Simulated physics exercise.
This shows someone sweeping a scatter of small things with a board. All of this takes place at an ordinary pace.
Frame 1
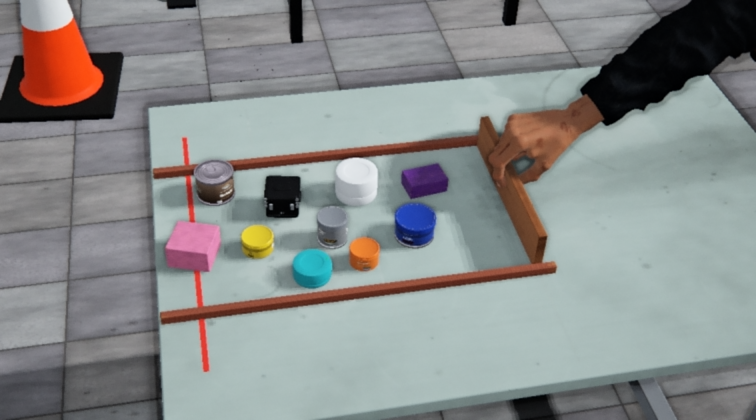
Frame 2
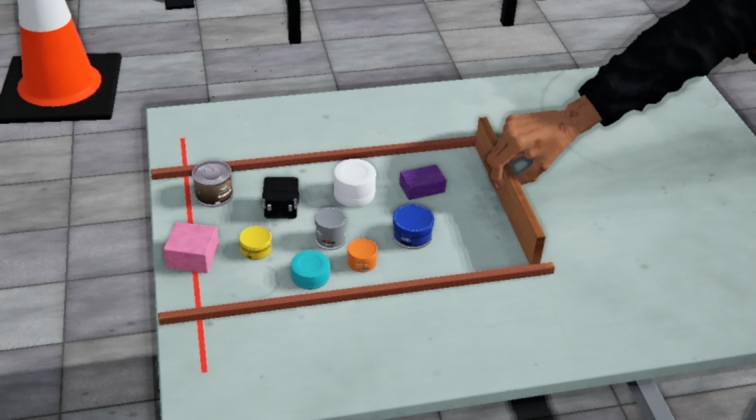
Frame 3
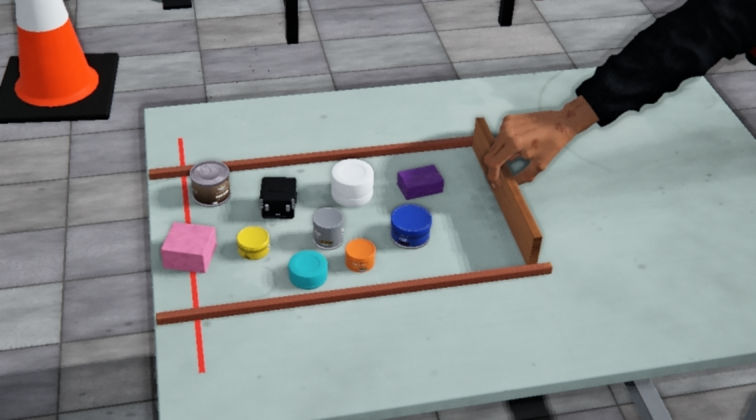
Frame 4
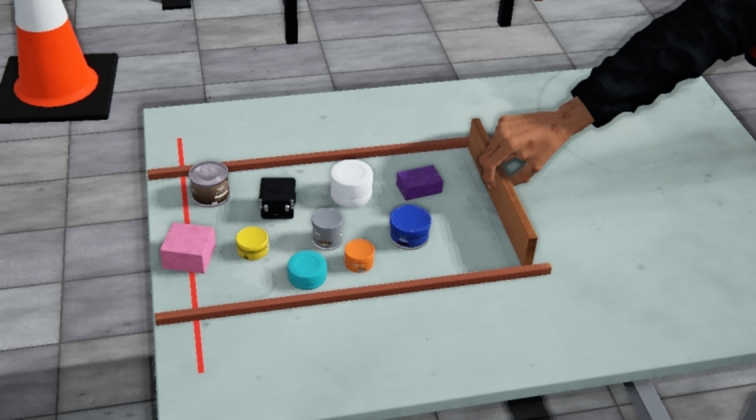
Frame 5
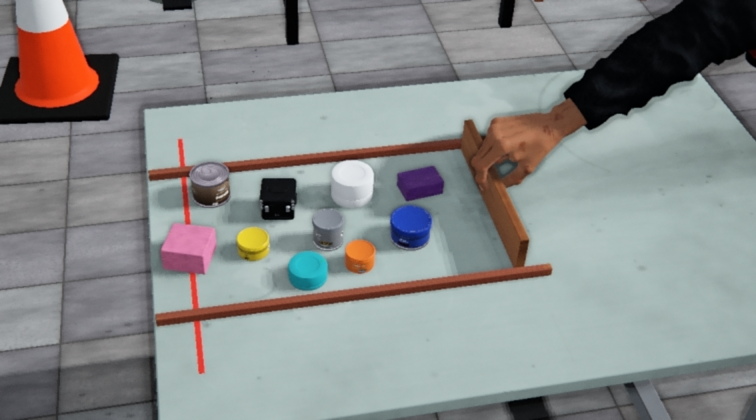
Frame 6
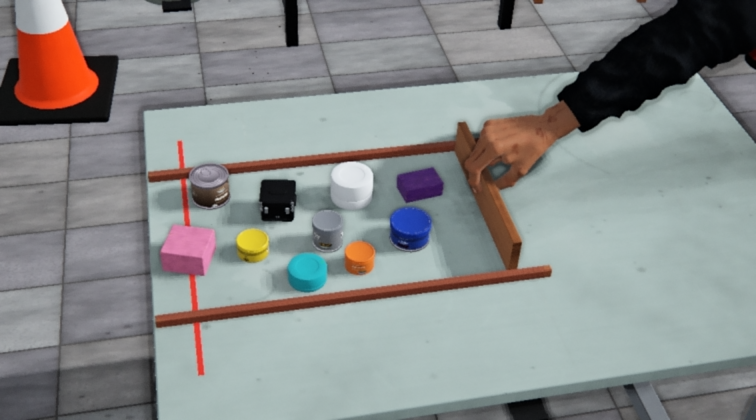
The clip shows a hand holding a wooden board upright between two rails on a pale table, then sliding it slightly left toward scattered tubs, tins and blocks, which stay in place near a red tape line.
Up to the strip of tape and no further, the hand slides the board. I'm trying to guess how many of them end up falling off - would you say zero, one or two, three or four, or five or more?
I would say five or more.
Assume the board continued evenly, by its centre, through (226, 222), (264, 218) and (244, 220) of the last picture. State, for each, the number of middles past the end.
In order, that gives 1, then 0, then 1.
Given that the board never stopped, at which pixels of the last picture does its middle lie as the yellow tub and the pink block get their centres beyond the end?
Yellow tub: (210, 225); pink block: (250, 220).
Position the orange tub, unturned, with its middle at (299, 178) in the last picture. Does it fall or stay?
From that start, the object then is safe.
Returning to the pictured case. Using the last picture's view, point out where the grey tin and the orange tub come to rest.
Final positions - grey tin around (172, 232), orange tub around (178, 288).
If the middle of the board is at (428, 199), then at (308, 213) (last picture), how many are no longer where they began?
Tally: 1; 9.
Soon after, none off yet; pink block at rest near (189, 250); brown tin at rest near (210, 186); yellow tub at rest near (253, 246).
After that, none off yet; pink block at rest near (189, 250); brown tin displaced a little near (189, 184); yellow tub displaced about its own width near (229, 250).
In the end, the number that fall off is five or more; gone, white lid, turquoise lid, black case, yellow tub and pink block.
